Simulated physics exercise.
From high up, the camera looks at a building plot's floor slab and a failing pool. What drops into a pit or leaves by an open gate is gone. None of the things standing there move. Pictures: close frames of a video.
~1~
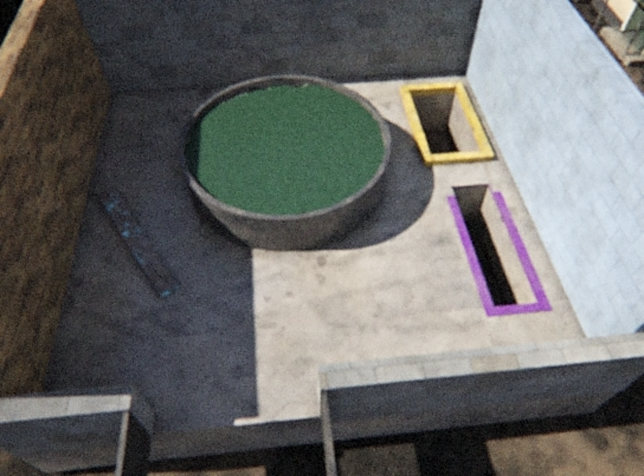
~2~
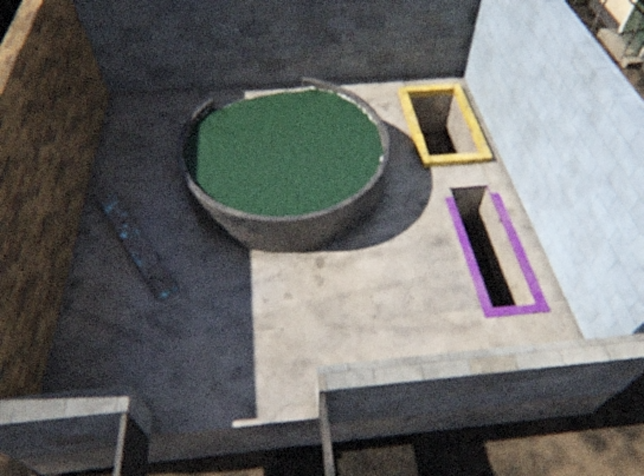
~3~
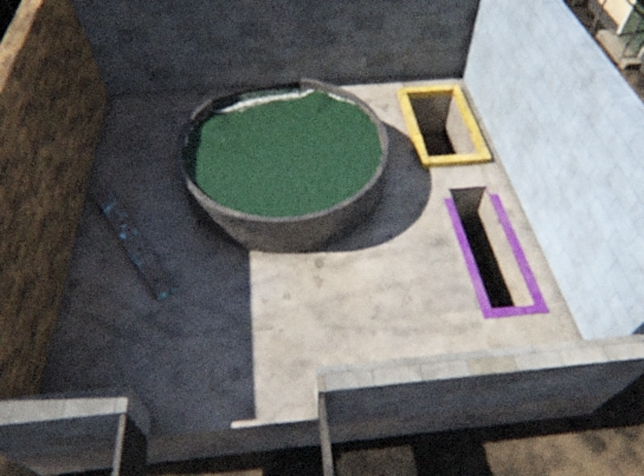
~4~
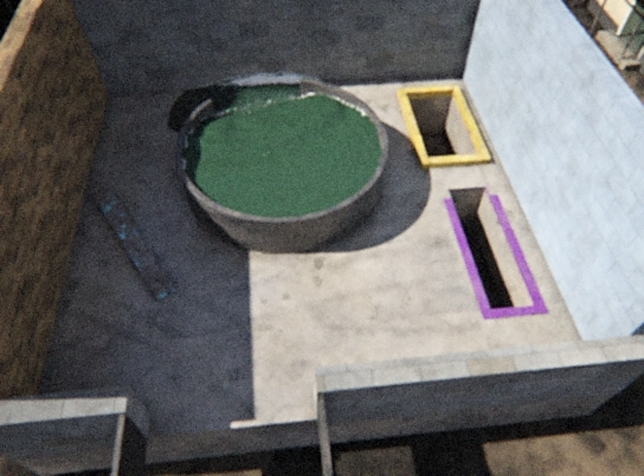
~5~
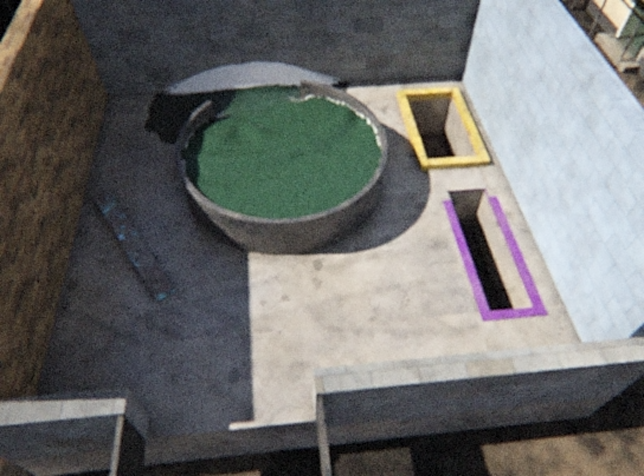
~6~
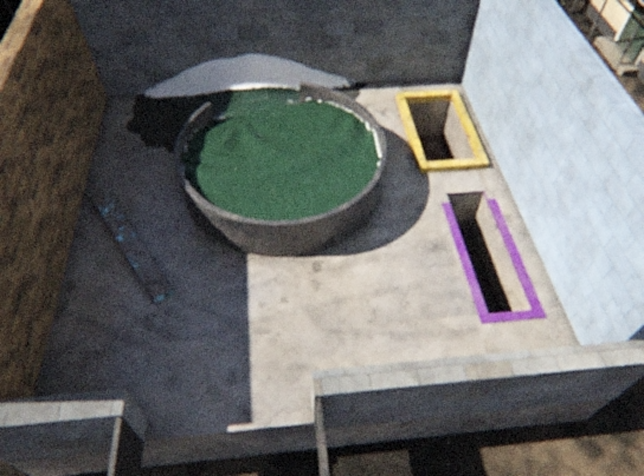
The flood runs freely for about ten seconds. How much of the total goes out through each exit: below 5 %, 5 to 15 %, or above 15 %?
Final split: The gate gets 5 to 15 %; the yellow pit gets 5 to 15 %; the purple pit gets 5 to 15 %.
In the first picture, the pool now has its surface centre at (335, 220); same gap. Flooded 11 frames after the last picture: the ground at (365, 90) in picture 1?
There: Flooded.
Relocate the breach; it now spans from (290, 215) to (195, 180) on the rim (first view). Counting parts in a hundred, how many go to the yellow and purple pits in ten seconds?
Shares: Yellow at 0 percent, purple at 2 percent.
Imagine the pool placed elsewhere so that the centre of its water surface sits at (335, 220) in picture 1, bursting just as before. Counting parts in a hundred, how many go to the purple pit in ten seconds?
Within ten seconds roughly 8 percent of the total ends in the purple pit.
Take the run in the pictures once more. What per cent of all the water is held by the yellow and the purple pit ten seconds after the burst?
In the order asked: 8 percent and 12 percent.
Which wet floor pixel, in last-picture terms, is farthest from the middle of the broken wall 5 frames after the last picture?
Roughly (447, 79).
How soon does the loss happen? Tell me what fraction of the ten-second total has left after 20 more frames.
Around 10 per cent.
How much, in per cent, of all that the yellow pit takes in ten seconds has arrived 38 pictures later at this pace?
It works out at roughly 85 percent of the ten-second total.
A moment on, water covers 20 % of the floor; the gate 0 %, the yellow pit 0 %, the purple pit 0 %.
Next, water covers 35 % of the floor; the gate 0 %, the yellow pit 1 %, the purple pit 0 %.
Then, water covers 65 % of the floor; the gate 0 %, the yellow pit 3 %, the purple pit 0 %.
Later, water covers 95 % of the floor; the gate 5 %, the yellow pit 7 %, the purple pit 3 %.
In the end, water covers 95 % of the floor; the gate 12 %, the yellow pit 8 %, the purple pit 12 %.
